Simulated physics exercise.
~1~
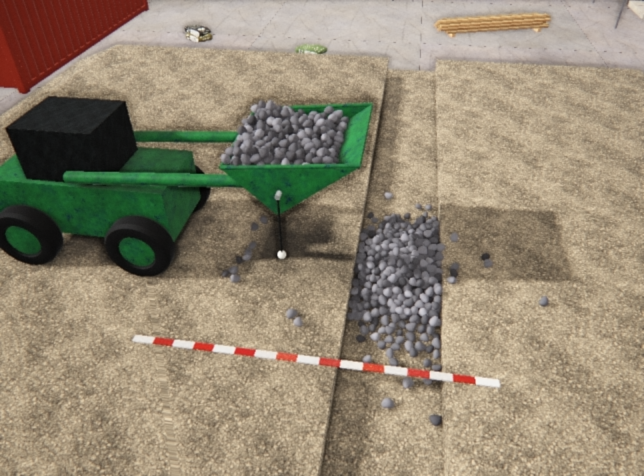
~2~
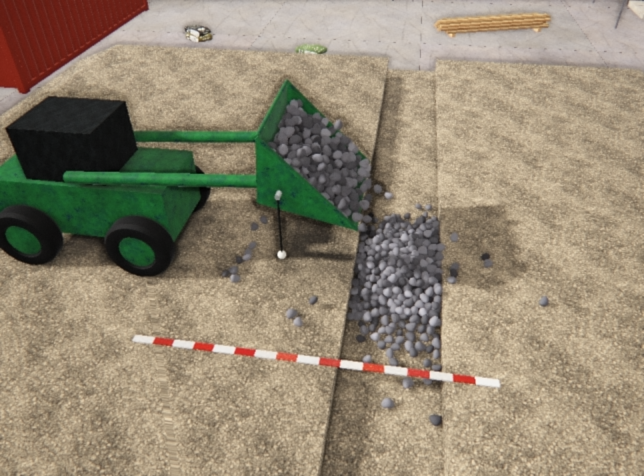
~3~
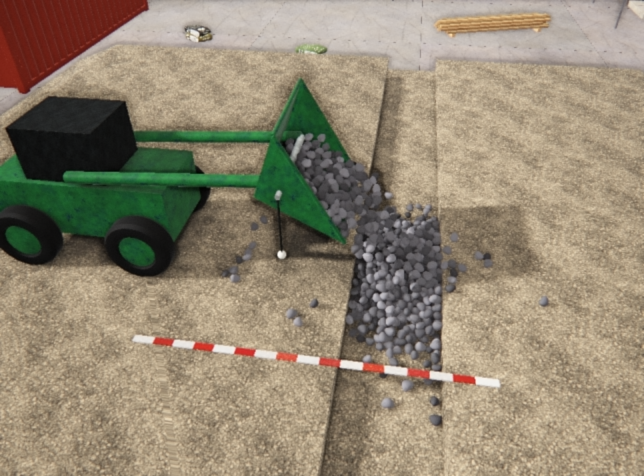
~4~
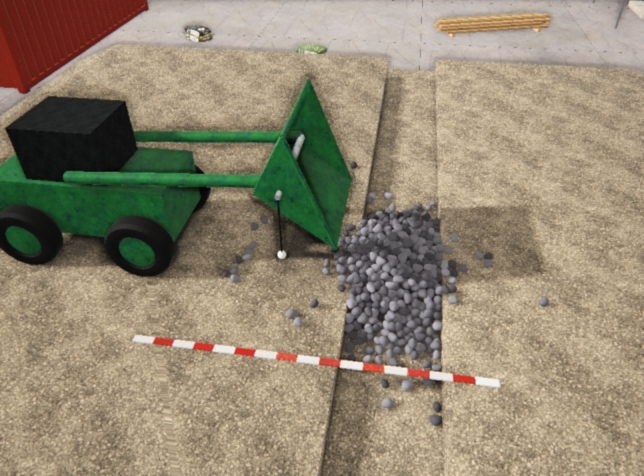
The clip opens on a small green four-wheeled loader at the left, its raised bucket heaped with grey stones beside a straight trench where an earlier pile already lies. A red and white striped staff rests across the sandy ground in front. The bucket tips forward to the right, and the stones slide toward its lower lip. They pour down onto the old pile while the loader stays in place. By the end the steeply tilted bucket looks empty, and a larger heap fills that part of the trench, with some stones spilled on the near edge and a few beyond.
